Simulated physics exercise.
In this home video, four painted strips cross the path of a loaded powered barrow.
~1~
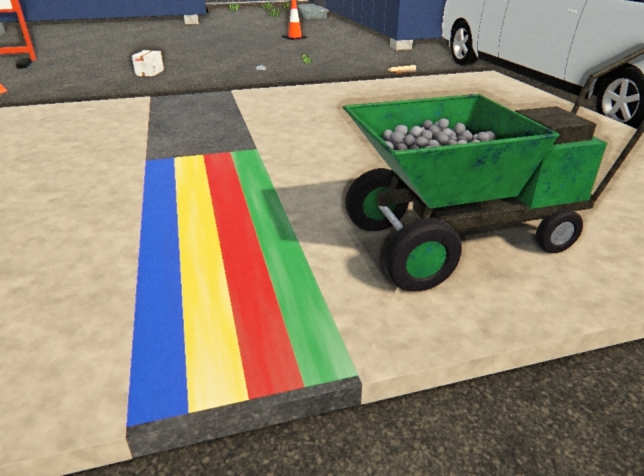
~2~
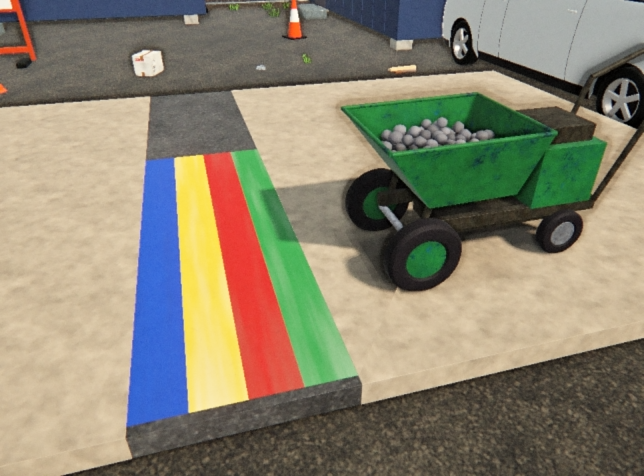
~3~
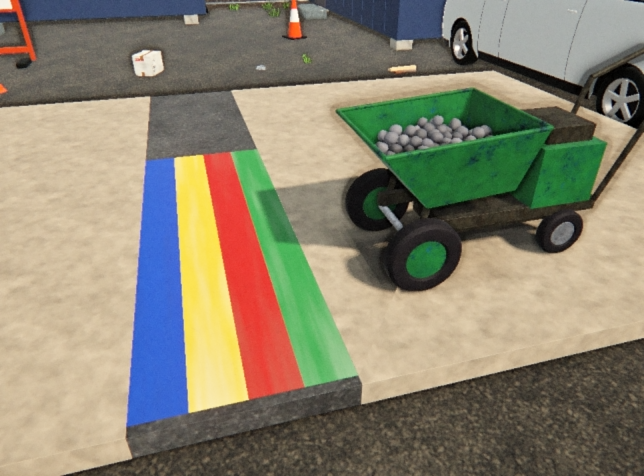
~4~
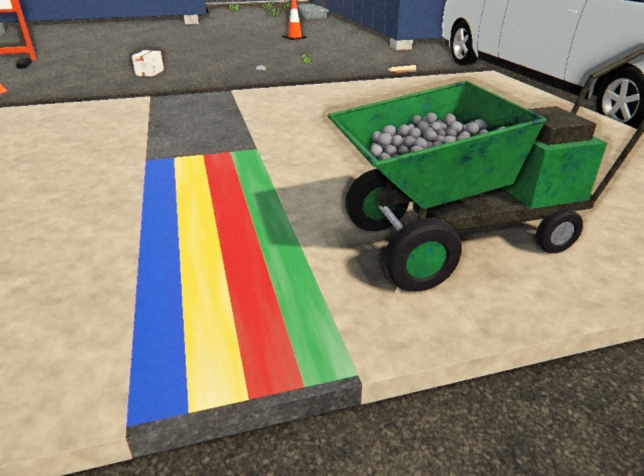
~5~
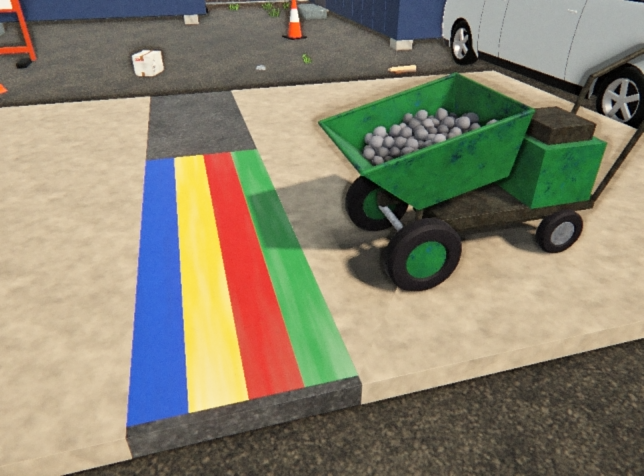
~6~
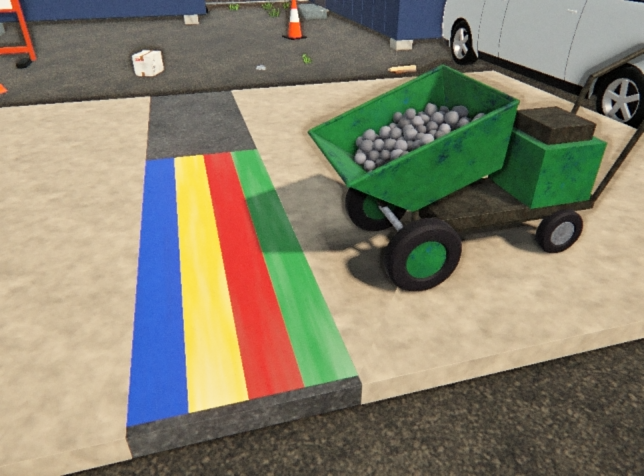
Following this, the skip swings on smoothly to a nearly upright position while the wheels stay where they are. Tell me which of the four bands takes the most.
I would say the red band takes the most.
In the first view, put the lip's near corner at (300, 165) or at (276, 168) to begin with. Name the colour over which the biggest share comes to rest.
On the first try it comes out as the blue one, and on the second as the strip in blue.
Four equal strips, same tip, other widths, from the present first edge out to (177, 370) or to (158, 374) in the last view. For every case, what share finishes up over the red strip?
Roughly 30 per cent, and 30 per cent.
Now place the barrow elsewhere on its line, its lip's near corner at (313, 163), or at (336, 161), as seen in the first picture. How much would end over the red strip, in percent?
First spot: Roughly 0 percent; second spot: Roughly 10 percent.
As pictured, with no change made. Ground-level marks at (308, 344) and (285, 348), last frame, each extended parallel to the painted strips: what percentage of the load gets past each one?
Estimate: 70 % and 50 %, respectively.
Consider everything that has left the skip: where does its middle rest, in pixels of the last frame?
Close to (241, 275) in the last picture.
Soon, skip tipped steeply; all in the skip.
A while on, skip tipped right over; about two thirds in the skip; a small part over the green strip; about a quarter over the red strip; a stray few over the yellow strip.
Towards the end, skip tipped right over; about a quarter in the skip; a small part over the green strip; about a third over the red strip; about a quarter over the yellow strip; a small part over the blue strip; a stray few off the paint.
Finally, skip tipped right over; about a quarter in the skip; a small part over the green strip; about a third over the red strip; about a quarter over the yellow strip; a small part over the blue strip; a stray few off the paint.
